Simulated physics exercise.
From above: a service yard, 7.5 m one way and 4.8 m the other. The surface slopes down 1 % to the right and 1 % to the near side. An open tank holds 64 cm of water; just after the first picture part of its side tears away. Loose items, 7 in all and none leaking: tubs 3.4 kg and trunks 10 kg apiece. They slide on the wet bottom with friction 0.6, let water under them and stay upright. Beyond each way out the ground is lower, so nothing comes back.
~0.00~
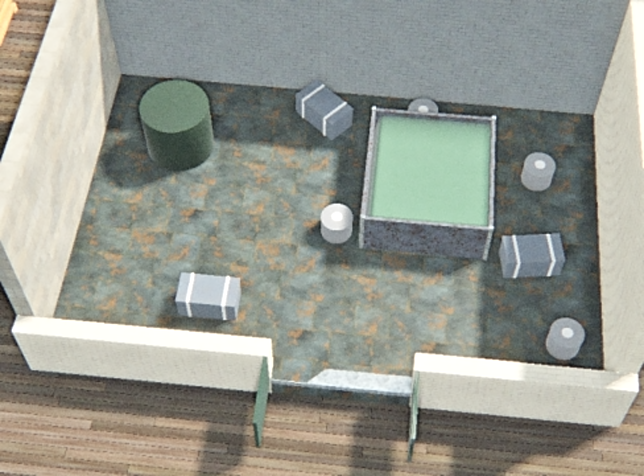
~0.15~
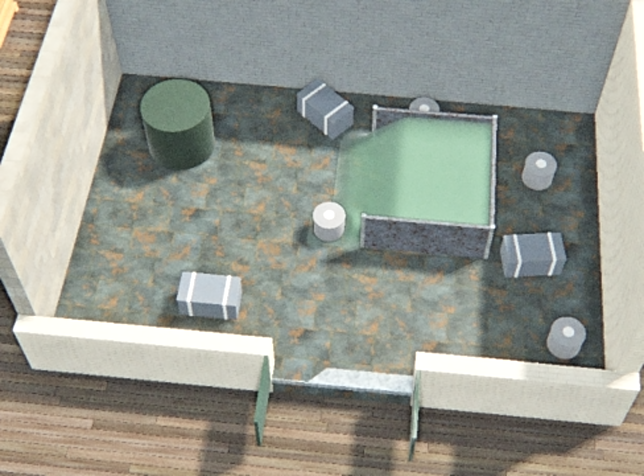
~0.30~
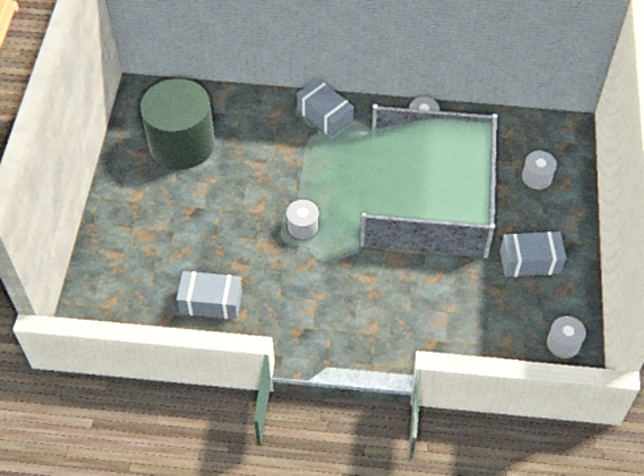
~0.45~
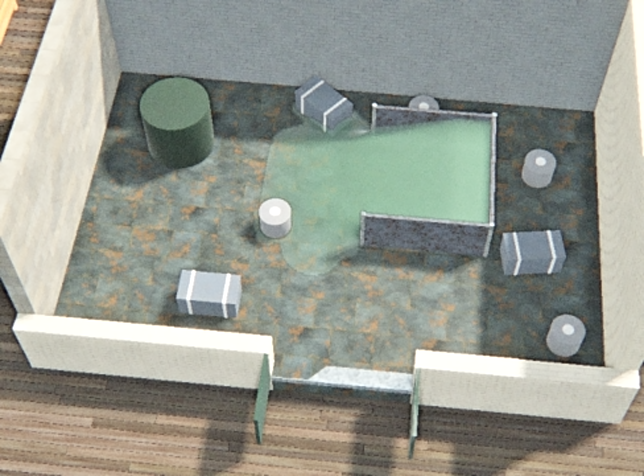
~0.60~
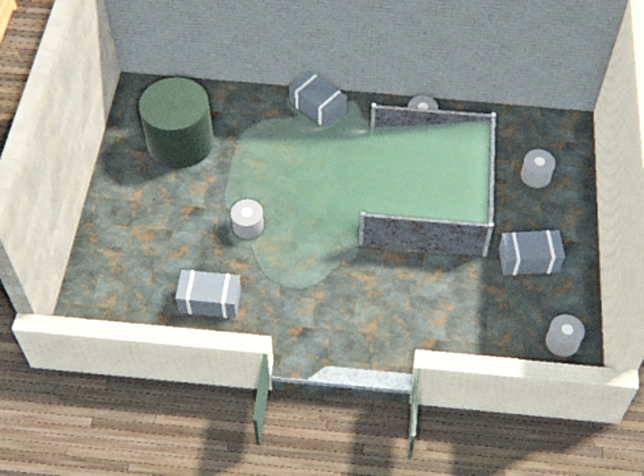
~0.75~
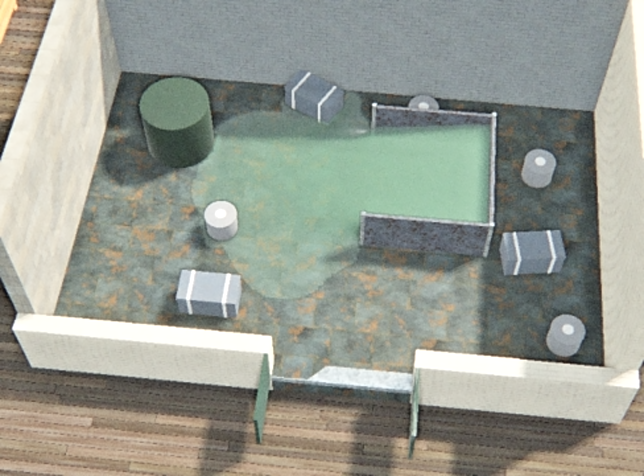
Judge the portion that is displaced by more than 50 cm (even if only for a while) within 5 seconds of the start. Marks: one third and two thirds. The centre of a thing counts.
It is from one to two thirds.
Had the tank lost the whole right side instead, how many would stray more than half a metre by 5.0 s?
In that case 5 of them.
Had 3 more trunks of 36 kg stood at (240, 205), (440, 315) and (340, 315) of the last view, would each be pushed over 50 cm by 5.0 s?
In that order: Past it, under, less.
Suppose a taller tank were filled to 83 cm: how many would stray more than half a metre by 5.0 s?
Then 3.
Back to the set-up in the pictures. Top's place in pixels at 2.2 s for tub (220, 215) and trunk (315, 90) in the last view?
Around (72, 264) and (263, 75).
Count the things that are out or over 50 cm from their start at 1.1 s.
By then 1.
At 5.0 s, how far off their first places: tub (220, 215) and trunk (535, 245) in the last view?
In turn: 150 cm, 0 cm.
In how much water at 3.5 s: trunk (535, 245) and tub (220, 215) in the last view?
About 0 and 24 cm.
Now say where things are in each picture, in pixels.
The first picture shows a tub at (337, 217), on the bottom; a trunk at (324, 101) rests on the ground; water covers 3.2 m2; 0 of 7 have shifted.
The second picture shows a tub at (329, 215) rests on the ground, 12 cm from its start; a trunk at (325, 101), on the bottom; 4.2 m2 under water; 1 of 7 have shifted.
The third picture shows a tub at (303, 213), on the bottom, 50 cm from its start; a trunk at (325, 100), on the bottom; water covers 5.4 m2; 1 of 7 have shifted.
The fourth picture shows a tub at (275, 212), on the bottom, 88 cm from its start; a trunk at (324, 97), on the bottom; water covers 6.9 m2; 1 of 7 have shifted.
The fifth picture shows a tub at (247, 213) rests on the ground, 126 cm from its start; a trunk at (318, 91), on the bottom, 17 cm from its start; 8.6 m2 under water; 2 of 7 have shifted.
The sixth picture shows a tub at (220, 214), on the bottom, 164 cm from its start; a trunk at (314, 89), on the bottom, 24 cm from its start; 10.4 m2 under water; 2 of 7 have shifted.
After 1.1 s 1 of 7 are over 50 cm from their spots; 0 afloat.
After 2.2 s 3 of 7 are over 50 cm from their spots; 3 afloat.
After 3.5 s 3 of 7 are over 50 cm from their spots; 3 afloat.
After 5.0 s 3 of 7 are over 50 cm from their spots, and 3 have been at some point; 3 afloat.
